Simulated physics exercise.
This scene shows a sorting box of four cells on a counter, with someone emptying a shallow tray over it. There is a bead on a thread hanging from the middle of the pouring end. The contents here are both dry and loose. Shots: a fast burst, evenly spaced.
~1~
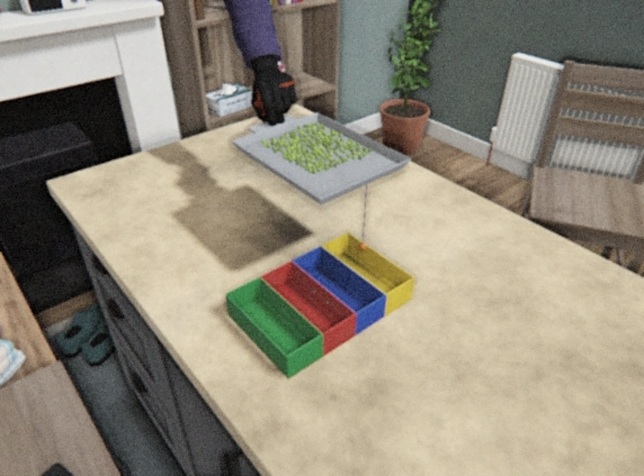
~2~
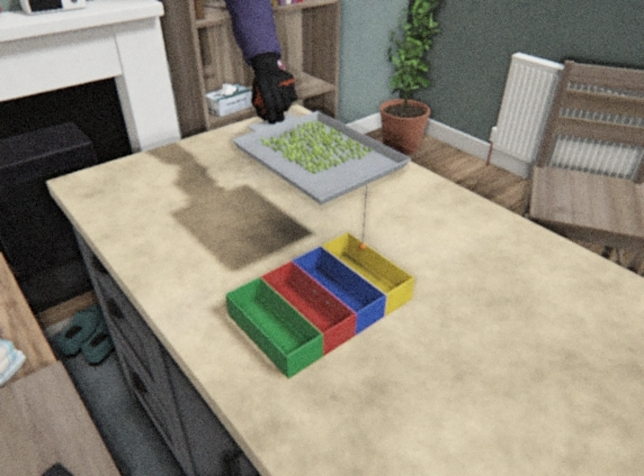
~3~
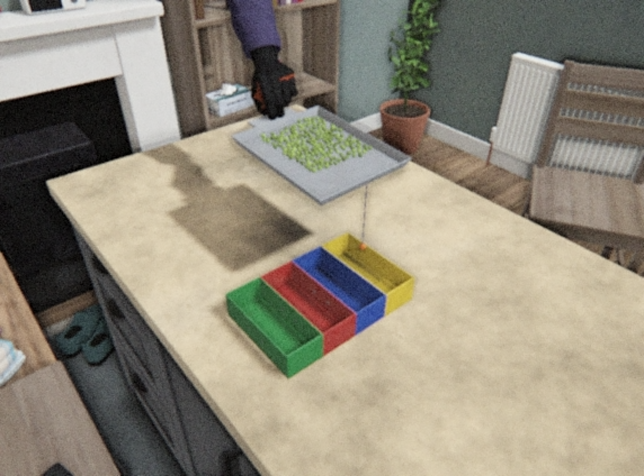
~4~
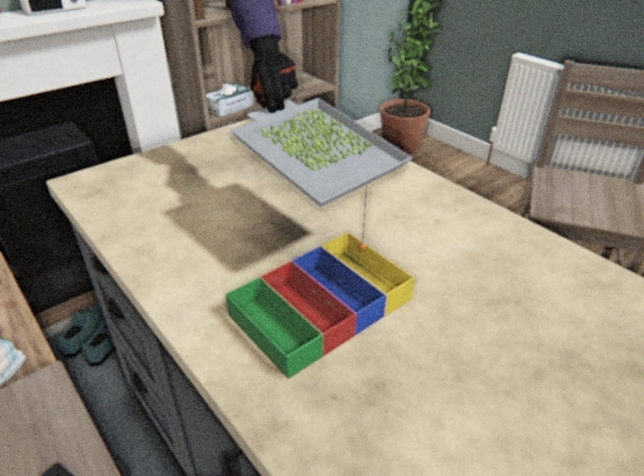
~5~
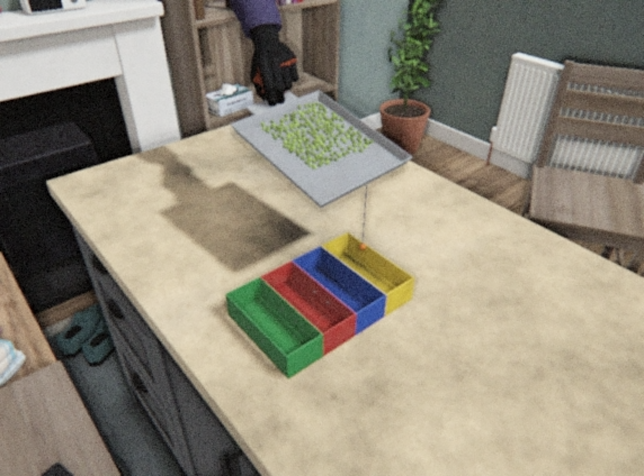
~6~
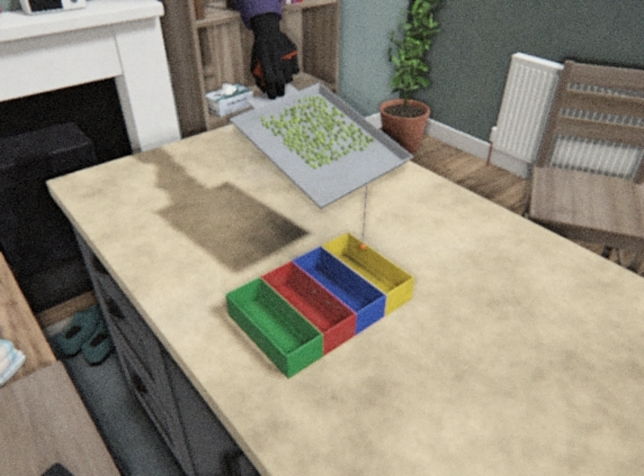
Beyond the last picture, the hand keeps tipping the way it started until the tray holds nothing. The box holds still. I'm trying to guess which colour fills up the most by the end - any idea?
Go with blue; that cell ends fullest.
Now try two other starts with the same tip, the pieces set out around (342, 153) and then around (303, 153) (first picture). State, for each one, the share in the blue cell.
It's 60 percent the first time and 70 percent the second.
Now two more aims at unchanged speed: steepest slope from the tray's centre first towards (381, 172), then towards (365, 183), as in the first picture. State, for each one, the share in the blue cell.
The share is 0 per cent in the first and 20 per cent in the second.
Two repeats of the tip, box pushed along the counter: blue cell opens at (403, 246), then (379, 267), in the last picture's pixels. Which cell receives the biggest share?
So the first one goes to that green cell and the second to that red cell.
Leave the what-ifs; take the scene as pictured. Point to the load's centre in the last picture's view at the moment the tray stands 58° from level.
Mark it at roughly (336, 200) in the final frame.
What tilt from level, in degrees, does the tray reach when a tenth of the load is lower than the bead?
It is at around 50 degrees by then.
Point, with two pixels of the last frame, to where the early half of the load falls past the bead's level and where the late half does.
Earlier half at (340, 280), later half at (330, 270).
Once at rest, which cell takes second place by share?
The answer is the cell in red.
Soon after the last picture, tray tipped steeply; about two thirds on the tray; about a quarter in the blue cell; a small part in the red cell; a stray few in the yellow cell; a small part falling or outside the box.
A little later, tray tipped right over; a stray few on the tray; about two thirds in the blue cell; a small part in the red cell; a small part in the yellow cell; a small part falling or outside the box.
Later still, tray tipped past a quarter turn; most in the blue cell; a small part in the red cell; a small part in the yellow cell.
At rest, tray tipped past a quarter turn; most in the blue cell; a small part in the red cell; a small part in the yellow cell; none in the green cell.
